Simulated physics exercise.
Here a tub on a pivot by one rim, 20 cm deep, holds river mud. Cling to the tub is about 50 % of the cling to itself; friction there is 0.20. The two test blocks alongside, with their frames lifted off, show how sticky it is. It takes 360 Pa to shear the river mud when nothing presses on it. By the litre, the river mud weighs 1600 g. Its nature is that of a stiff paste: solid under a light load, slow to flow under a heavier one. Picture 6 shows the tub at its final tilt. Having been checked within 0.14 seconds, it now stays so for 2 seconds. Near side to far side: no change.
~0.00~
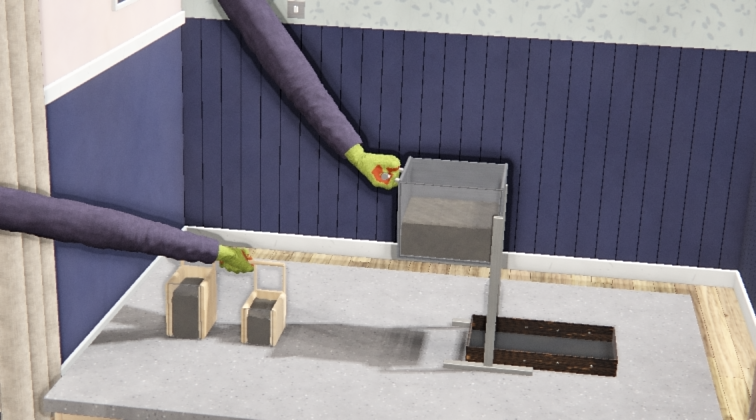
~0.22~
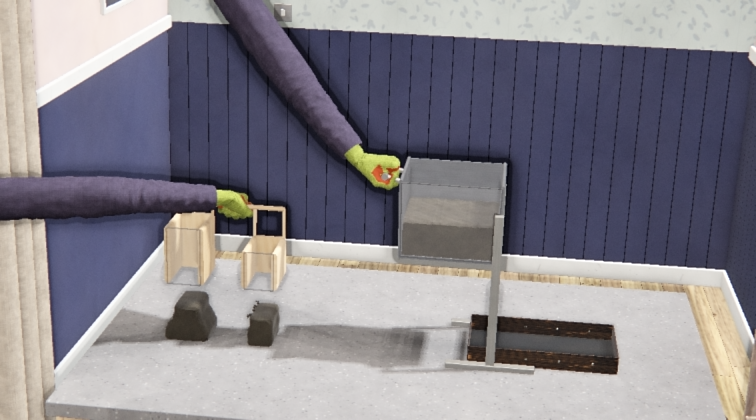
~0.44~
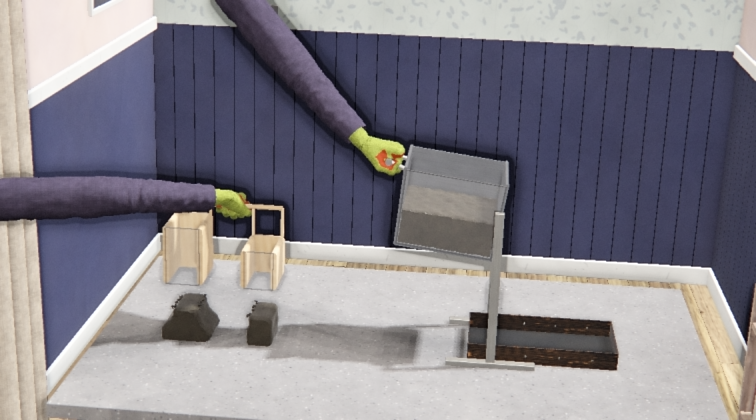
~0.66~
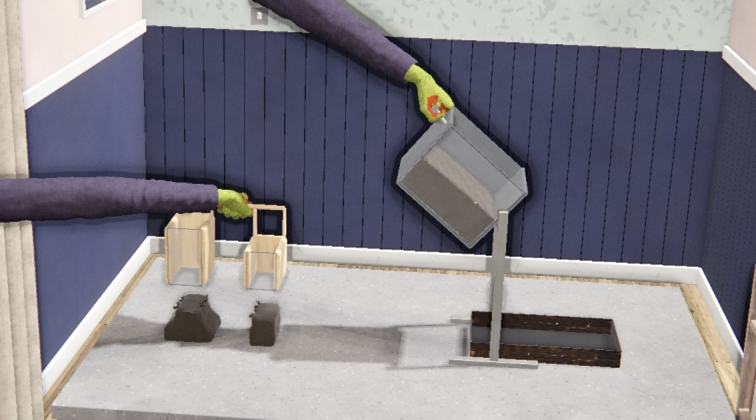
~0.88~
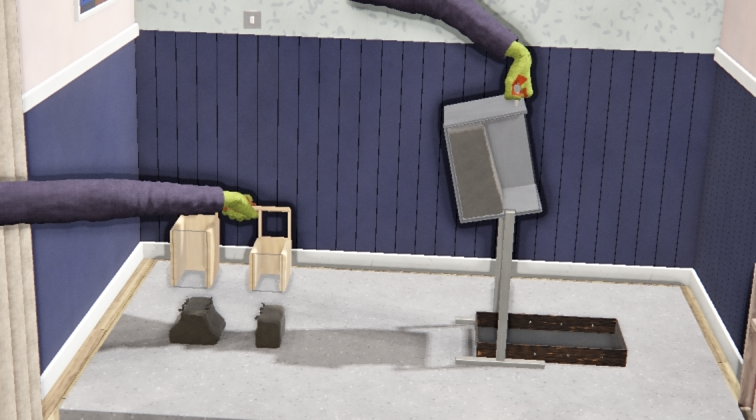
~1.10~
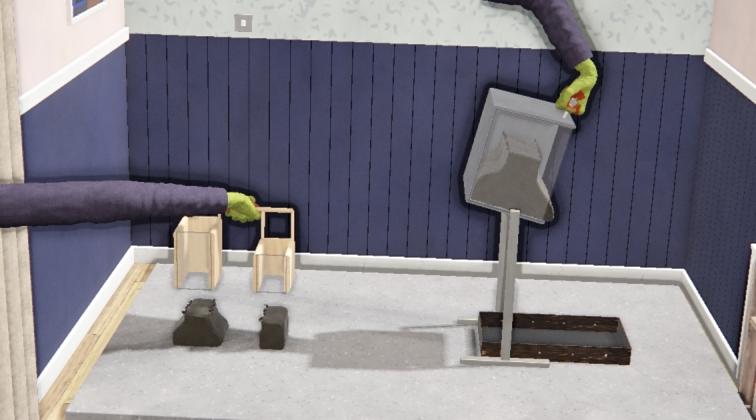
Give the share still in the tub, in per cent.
0 %.
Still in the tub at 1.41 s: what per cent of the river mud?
Some 30 per cent.
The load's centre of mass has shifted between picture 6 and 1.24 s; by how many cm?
Roughly 10 cm.
After 1.24 s, the tub is at 103 degrees and holds 55 %.
After 1.41 s, the tub is at 103 degrees and holds 32 %.
After 1.58 s, the tub is at 103 degrees and holds 14 %.
After 1.75 s, the tub is at 103 degrees and holds 0 %.
After 3.10 s, the tub is at 103 degrees and holds 0 %.
